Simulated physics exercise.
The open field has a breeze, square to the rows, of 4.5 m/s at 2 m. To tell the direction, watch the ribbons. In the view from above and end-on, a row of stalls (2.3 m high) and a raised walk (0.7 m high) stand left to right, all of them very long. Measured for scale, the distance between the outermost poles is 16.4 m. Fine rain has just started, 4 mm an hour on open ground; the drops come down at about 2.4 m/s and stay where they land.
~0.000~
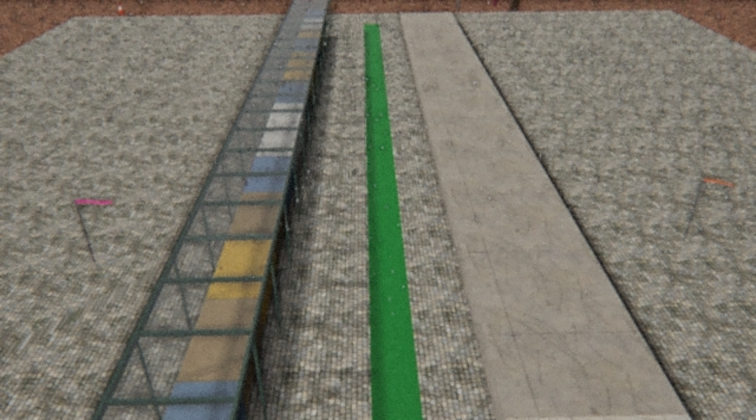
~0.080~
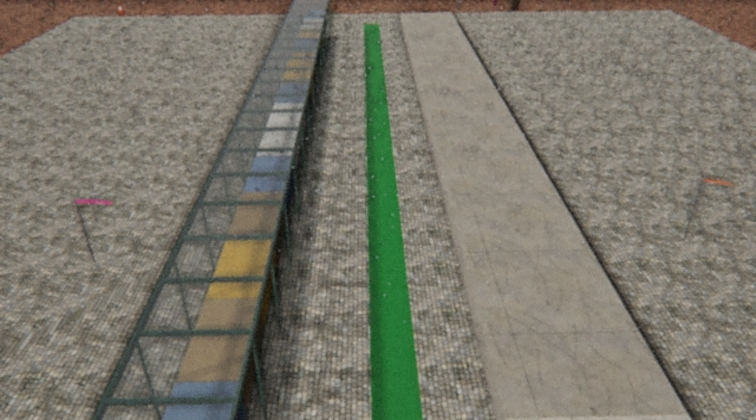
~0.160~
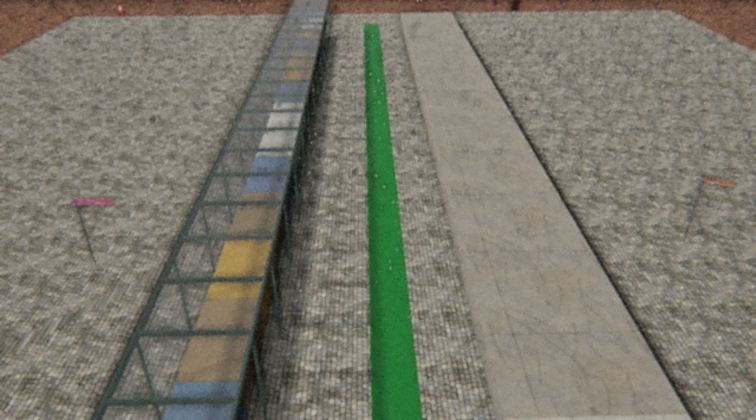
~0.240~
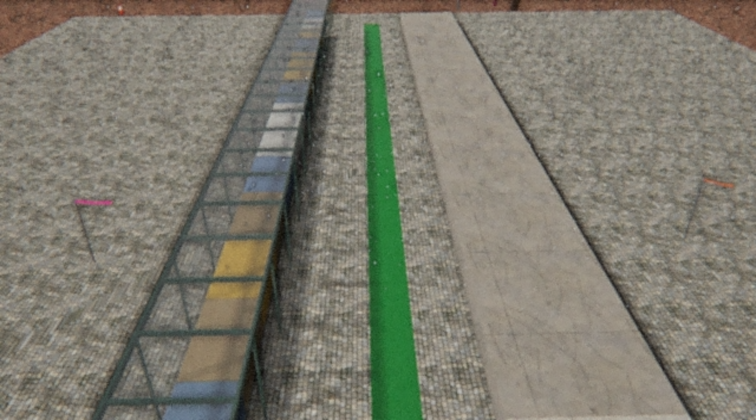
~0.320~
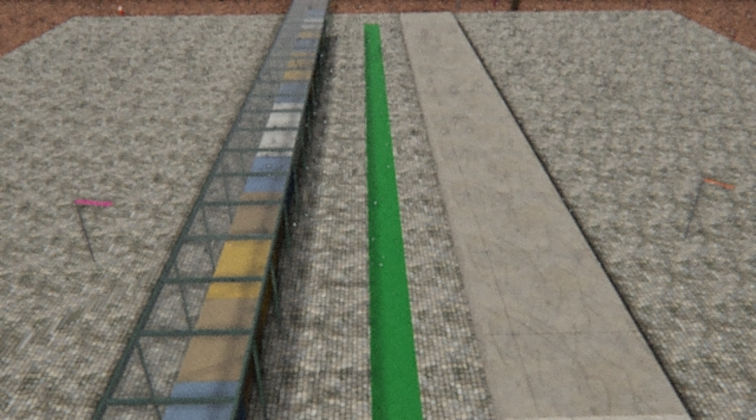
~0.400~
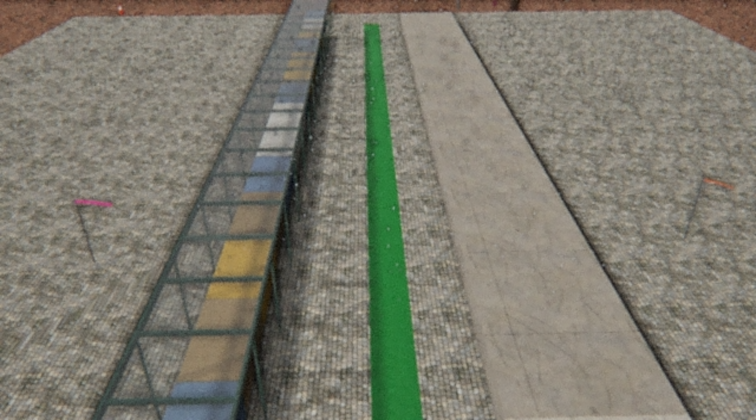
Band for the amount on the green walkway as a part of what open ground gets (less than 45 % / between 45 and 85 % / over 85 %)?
Band: Less than 45 %.
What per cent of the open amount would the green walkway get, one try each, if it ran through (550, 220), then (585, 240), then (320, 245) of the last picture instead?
100 %, then 50 %, then 60 %.
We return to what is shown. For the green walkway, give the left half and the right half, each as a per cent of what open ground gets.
Left about 5 %, right about 25 %.
In 10 minutes the green walkway collects 0.1 mm against 0.7 mm in the open.
In 30 minutes the green walkway collects 0.3 mm against 2.0 mm in the open.
In 60 minutes the green walkway collects 0.7 mm against 4.0 mm in the open, so the green walkway has 17 % of the open amount; the left half of it has 7 %, the right half 26 %.
